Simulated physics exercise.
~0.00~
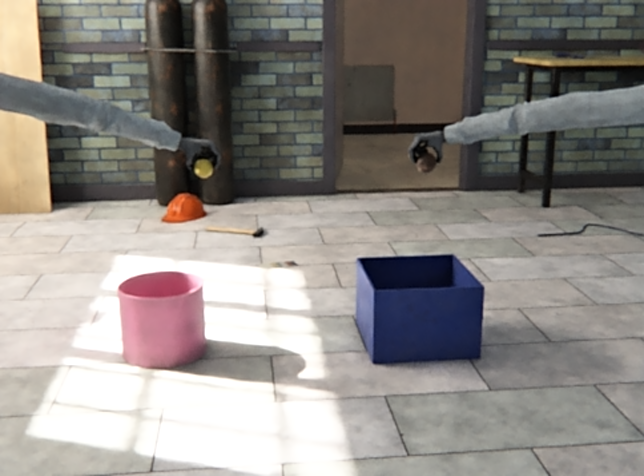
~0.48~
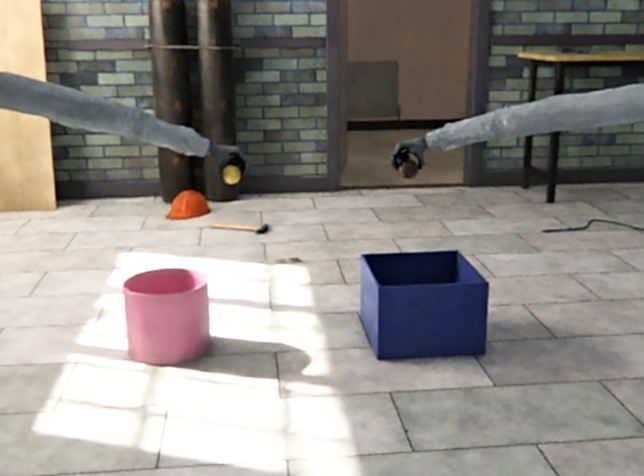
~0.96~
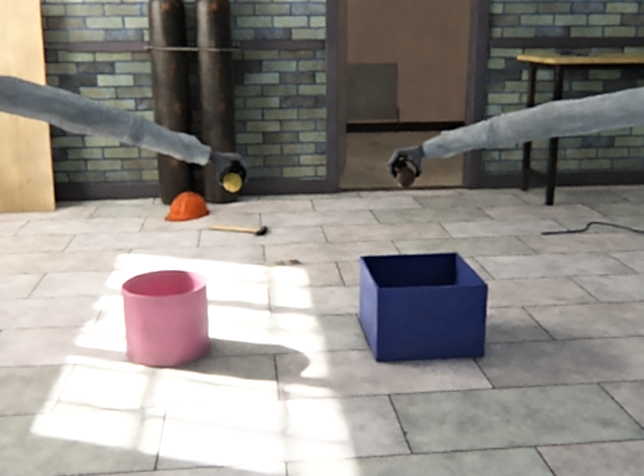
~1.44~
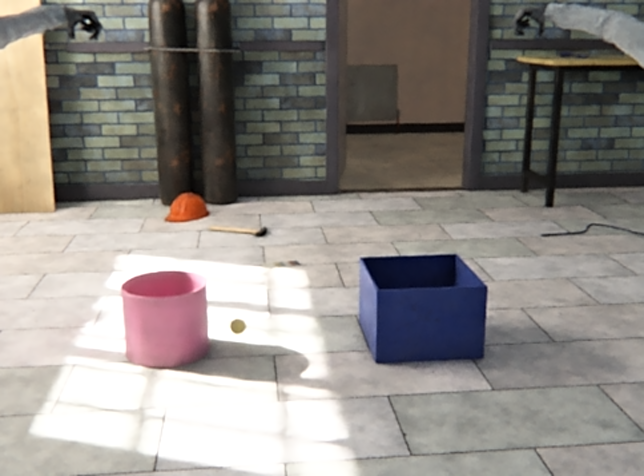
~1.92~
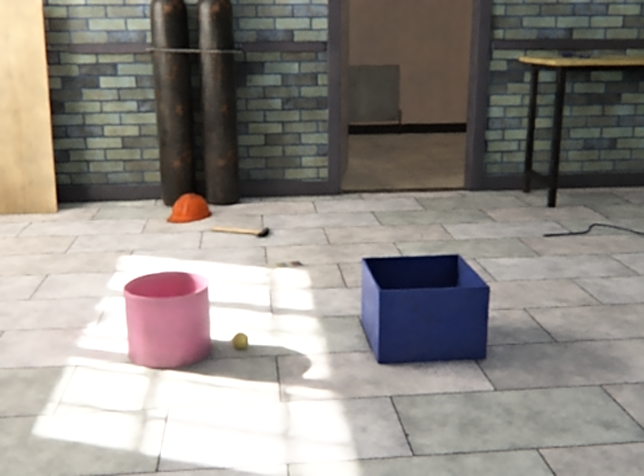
Two gloved hands reached in from either side, moved slightly inward over a pink bin and a blue crate, then let go and drew back. The brown ball dropped into the crate, while the lemon landed on the floor just right of the bin.
